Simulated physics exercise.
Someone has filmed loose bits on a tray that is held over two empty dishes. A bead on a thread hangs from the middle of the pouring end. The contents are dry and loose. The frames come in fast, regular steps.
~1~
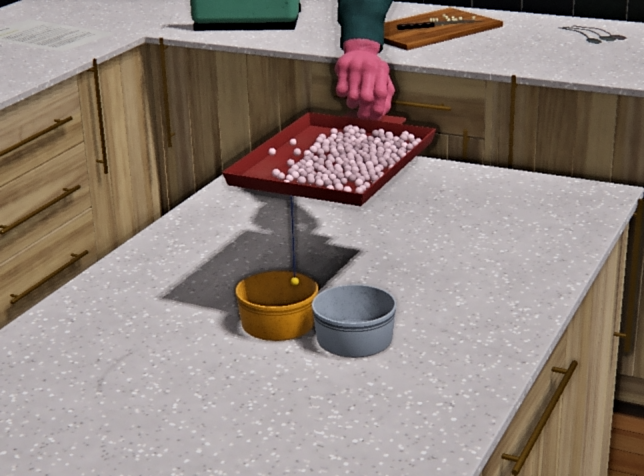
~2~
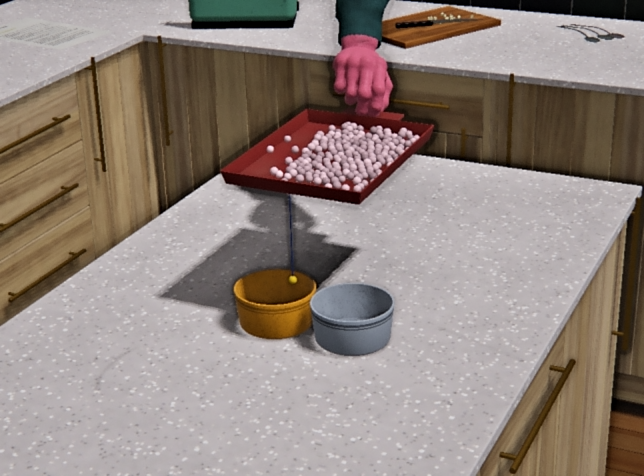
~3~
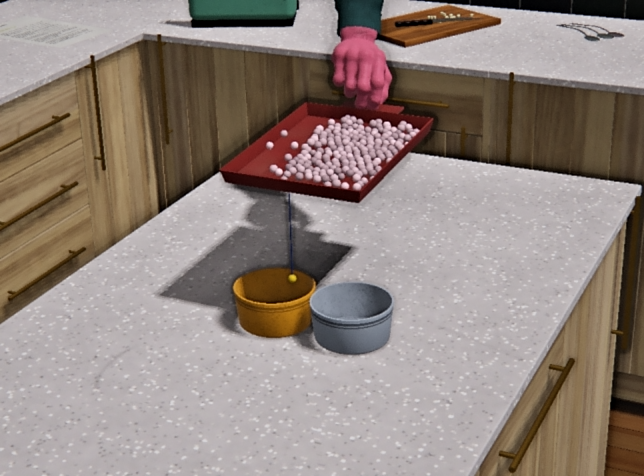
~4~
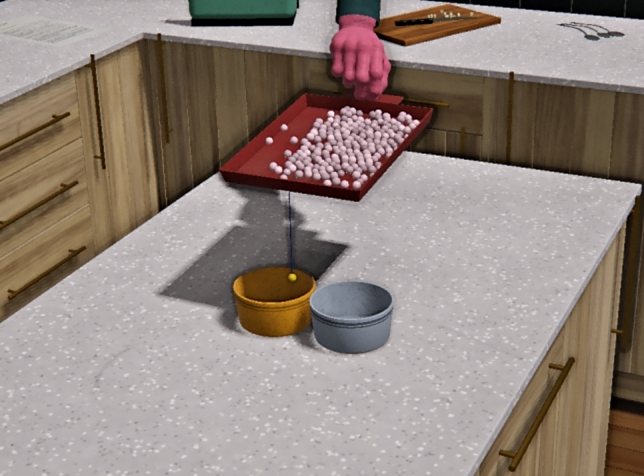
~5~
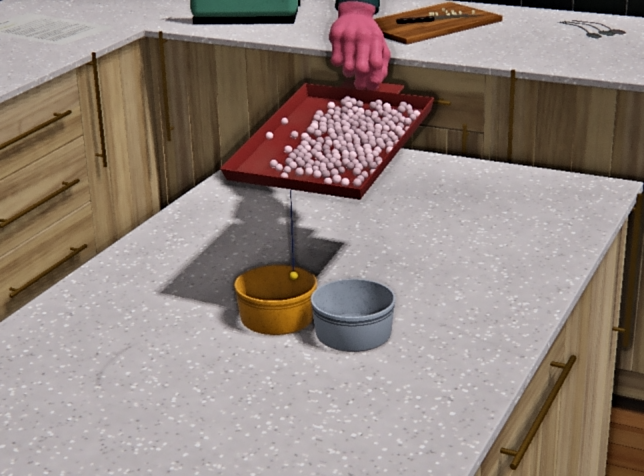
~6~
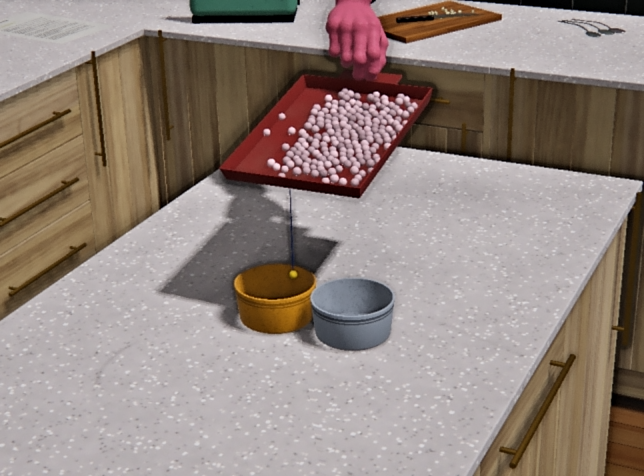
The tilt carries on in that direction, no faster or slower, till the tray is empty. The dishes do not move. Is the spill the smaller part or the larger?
In the dishes lies less than half of it.
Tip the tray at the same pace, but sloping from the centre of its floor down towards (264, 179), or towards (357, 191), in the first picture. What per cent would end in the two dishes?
About 20 and 90 per cent.
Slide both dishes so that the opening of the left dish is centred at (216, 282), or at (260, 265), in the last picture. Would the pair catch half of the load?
One: Above a half. Two: Less than half.
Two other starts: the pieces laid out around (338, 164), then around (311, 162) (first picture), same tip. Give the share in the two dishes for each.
In turn 20 and 10 in a hundred.
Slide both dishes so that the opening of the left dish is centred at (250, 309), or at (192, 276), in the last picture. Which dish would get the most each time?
First the left one, then the right-hand dish.
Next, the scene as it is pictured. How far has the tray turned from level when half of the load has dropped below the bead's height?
Near 85 degrees.
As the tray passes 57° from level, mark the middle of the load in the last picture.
Close to (297, 161).
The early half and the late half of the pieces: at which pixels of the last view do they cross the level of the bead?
The first part at (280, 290); the rest at (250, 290).
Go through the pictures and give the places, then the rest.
The first picture shows corners of the pouring end near (227, 172) and (361, 192), level; middle of the load near (350, 156), sugar pearls; left dish near (259, 321); right dish near (337, 337); bead on its thread near (295, 282).
The second picture shows corners of the pouring end near (225, 170) and (359, 191), level; middle of the load near (348, 154).
The third picture shows corners of the pouring end near (224, 169) and (358, 189), tipped barely, level across its low end; middle of the load near (348, 149).
The fourth picture shows corners of the pouring end near (224, 169) and (358, 188), tipped a little, level across its low end; middle of the load near (347, 143).
The fifth picture shows corners of the pouring end near (225, 167) and (359, 187), tipped a little, level across its low end; middle of the load near (348, 137).
The sixth picture shows corners of the pouring end near (224, 167) and (358, 186), tipped a little, level across its low end; middle of the load near (345, 133), near half on the move; left dish near (257, 314); right dish near (336, 330).
Shortly afterwards, tray tipped steeply; all but a few on the tray; only a few outside both; only a few in the air.
Next, tray tipped right over; a little on the tray; a little in the left dish; the bulk outside both; a little in the air.
Some moments later, tray tipped past a quarter turn; only a few in the right dish; a little in the left dish; all but a few outside both.
In the end, tray tipped past a quarter turn; only a few in the right dish; a little in the left dish; all but a few outside both.
